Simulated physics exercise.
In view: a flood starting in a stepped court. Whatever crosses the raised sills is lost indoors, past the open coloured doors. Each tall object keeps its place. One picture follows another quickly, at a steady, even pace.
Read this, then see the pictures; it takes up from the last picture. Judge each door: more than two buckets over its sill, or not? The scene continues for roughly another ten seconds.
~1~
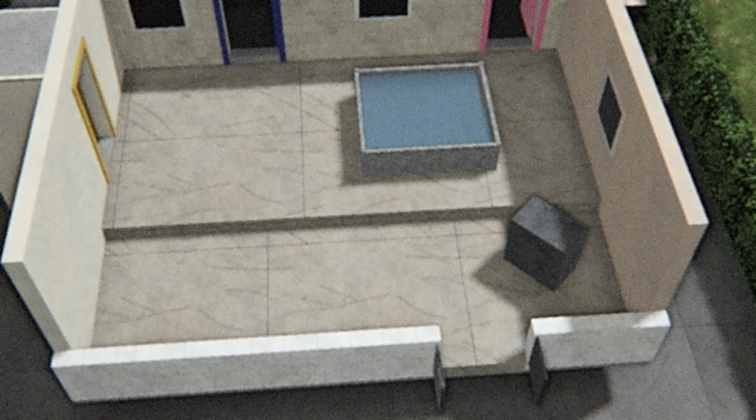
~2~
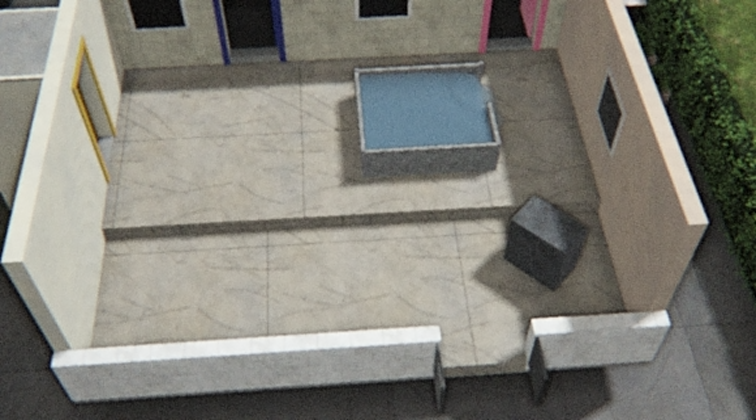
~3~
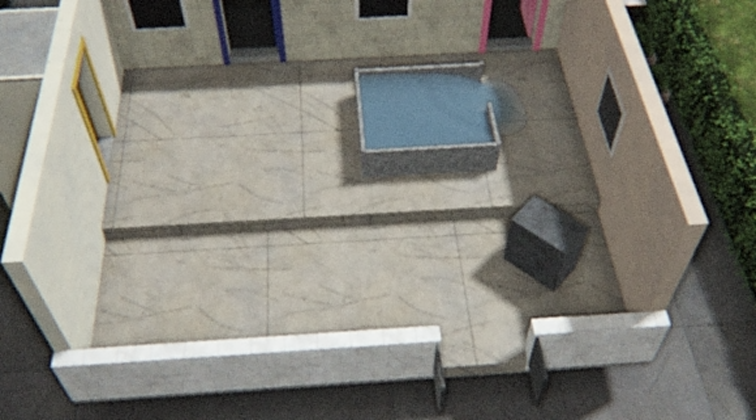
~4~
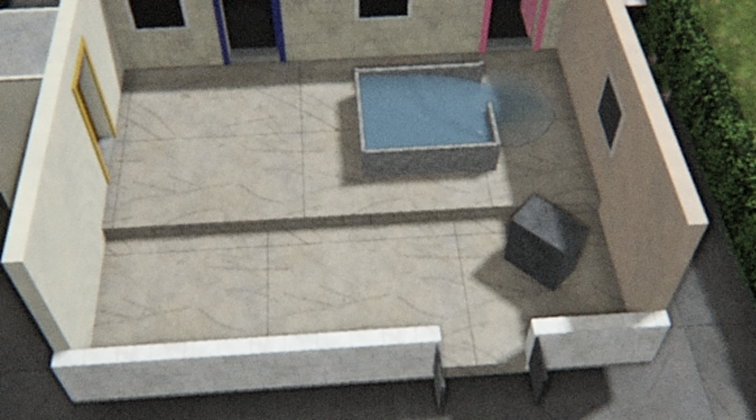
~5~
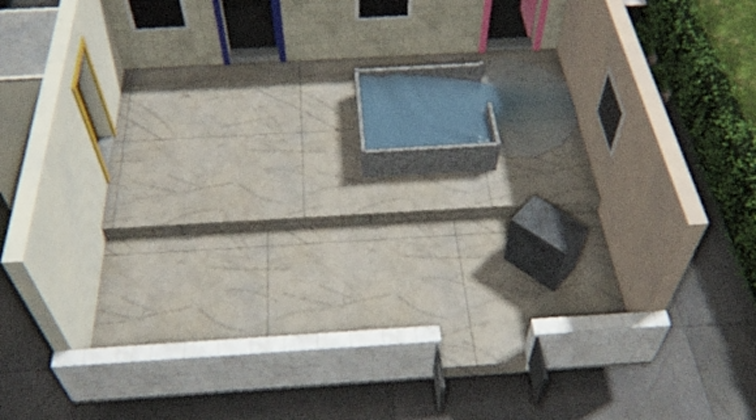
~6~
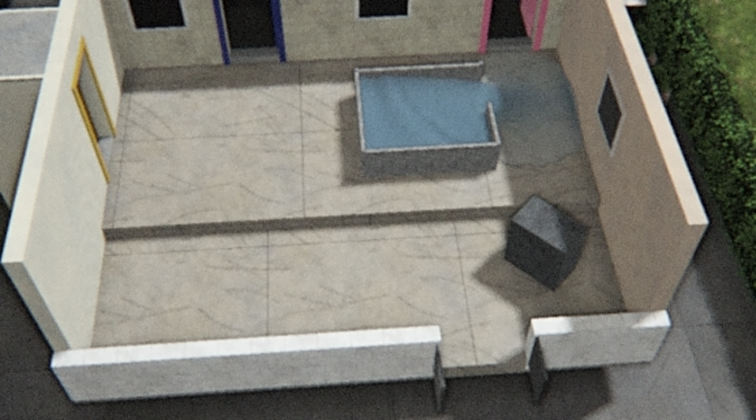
Yellow door - two buckets or less; blue door - two buckets or less; pink door - over two buckets.
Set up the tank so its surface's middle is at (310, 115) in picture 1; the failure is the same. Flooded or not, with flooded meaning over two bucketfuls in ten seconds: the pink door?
Pink door: Above the limit.
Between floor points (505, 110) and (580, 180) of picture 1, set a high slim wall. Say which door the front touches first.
The pink one comes first.
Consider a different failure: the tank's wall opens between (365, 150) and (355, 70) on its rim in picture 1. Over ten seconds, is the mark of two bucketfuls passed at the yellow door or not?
Result: Yellow door goes past the limit.
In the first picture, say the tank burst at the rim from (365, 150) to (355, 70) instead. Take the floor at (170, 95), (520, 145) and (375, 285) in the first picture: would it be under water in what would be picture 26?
Going through them one by one, I'd say waterlogged, then high and dry, then high and dry.
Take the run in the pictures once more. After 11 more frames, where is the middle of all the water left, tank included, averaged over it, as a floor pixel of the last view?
The balance point is around (474, 121).
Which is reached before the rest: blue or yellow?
It's the blue door.
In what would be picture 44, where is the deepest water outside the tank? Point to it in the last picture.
It should be close to (634, 339).
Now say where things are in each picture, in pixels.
In the first frame, still water in the water tank at (425, 109).
In the second frame, the front is at a hidden place, out from the gap at (481, 102).
In the third frame, the front is at (522, 121), out from the gap at (481, 103).
In the fourth frame, the front is at (549, 117), out from the gap at (481, 103).
In the fifth frame, the front is at (568, 89), out from the gap at (481, 103).
In the sixth frame, the front is at (563, 70), out from the gap at (481, 103).
A moment on, water covers 10 % of the floor; the yellow door not reached, the blue door not reached, the pink door wet at the sill, nothing in.
Next, water covers 15 % of the floor; the yellow door not reached, the blue door not reached, the pink door under two buckets in.
Then, water covers 25 % of the floor; the yellow door not reached, the blue door not reached, the pink door over two buckets in.
Later, water covers 50 % of the floor; the yellow door not reached, the blue door wet at the sill, nothing in, the pink door far over two buckets in.
In the end, water covers 85 % of the floor; the yellow door wet at the sill, nothing in, the blue door wet at the sill, nothing in, the pink door far over two buckets in.
